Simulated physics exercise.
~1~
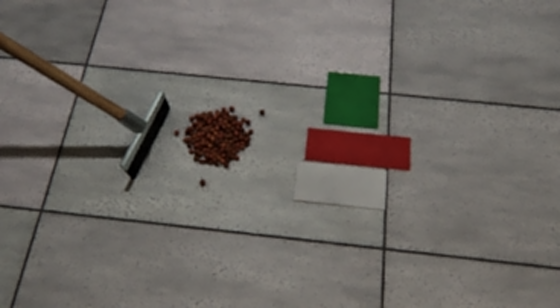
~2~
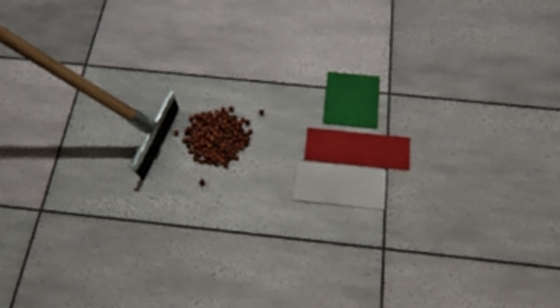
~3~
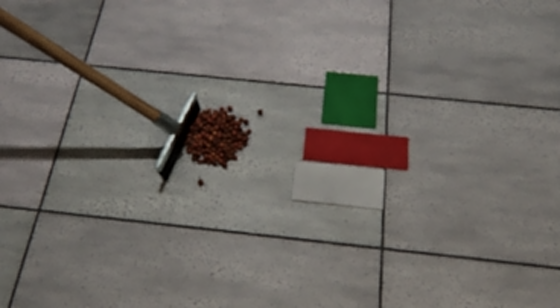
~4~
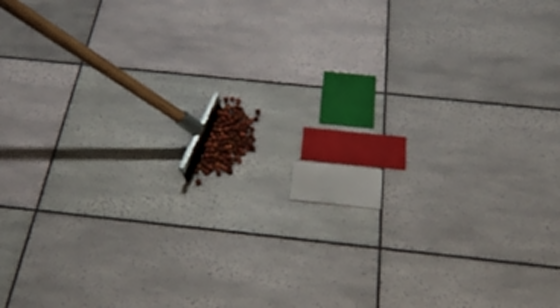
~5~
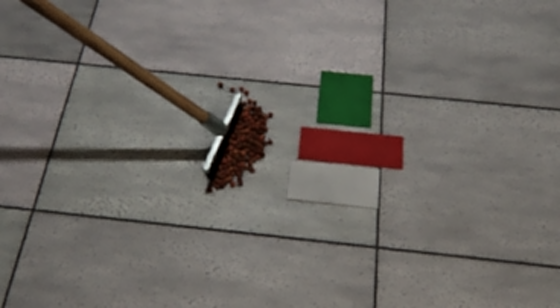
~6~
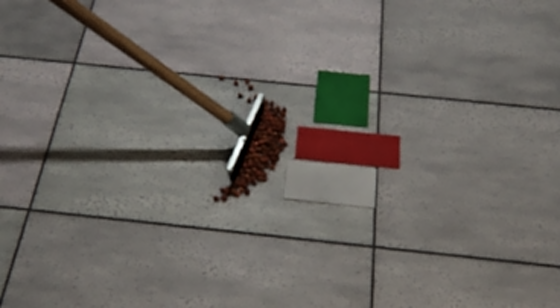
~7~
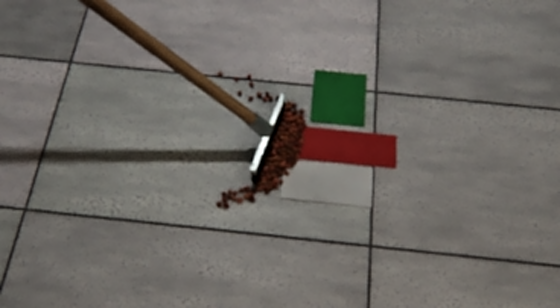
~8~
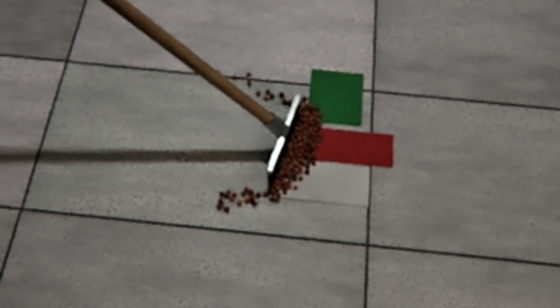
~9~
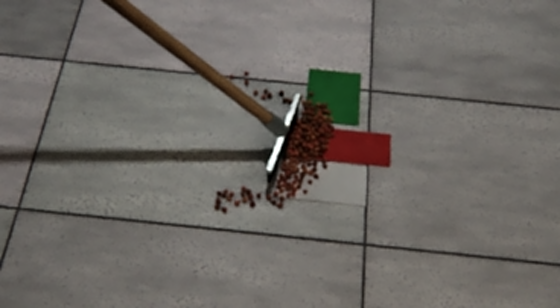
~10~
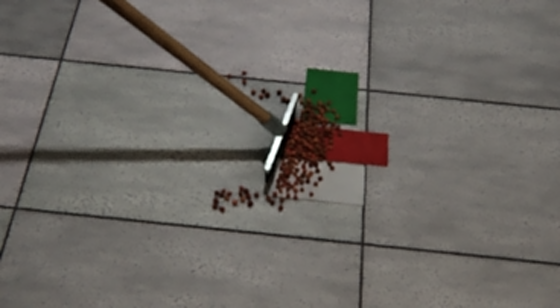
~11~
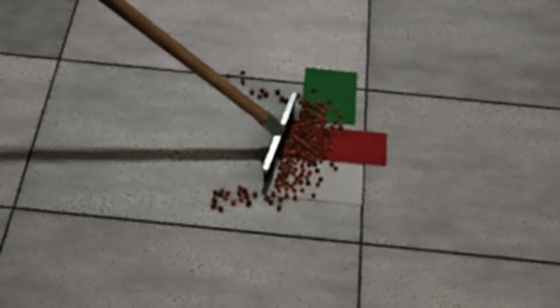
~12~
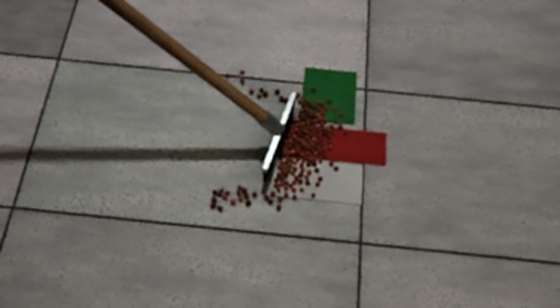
A squeegee on a wooden handle pushed a pile of small reddish-brown pellets rightwards across grey tiles and stopped, leaving them spread over parts of the red, white and green mats, with some stragglers left on the bare floor.
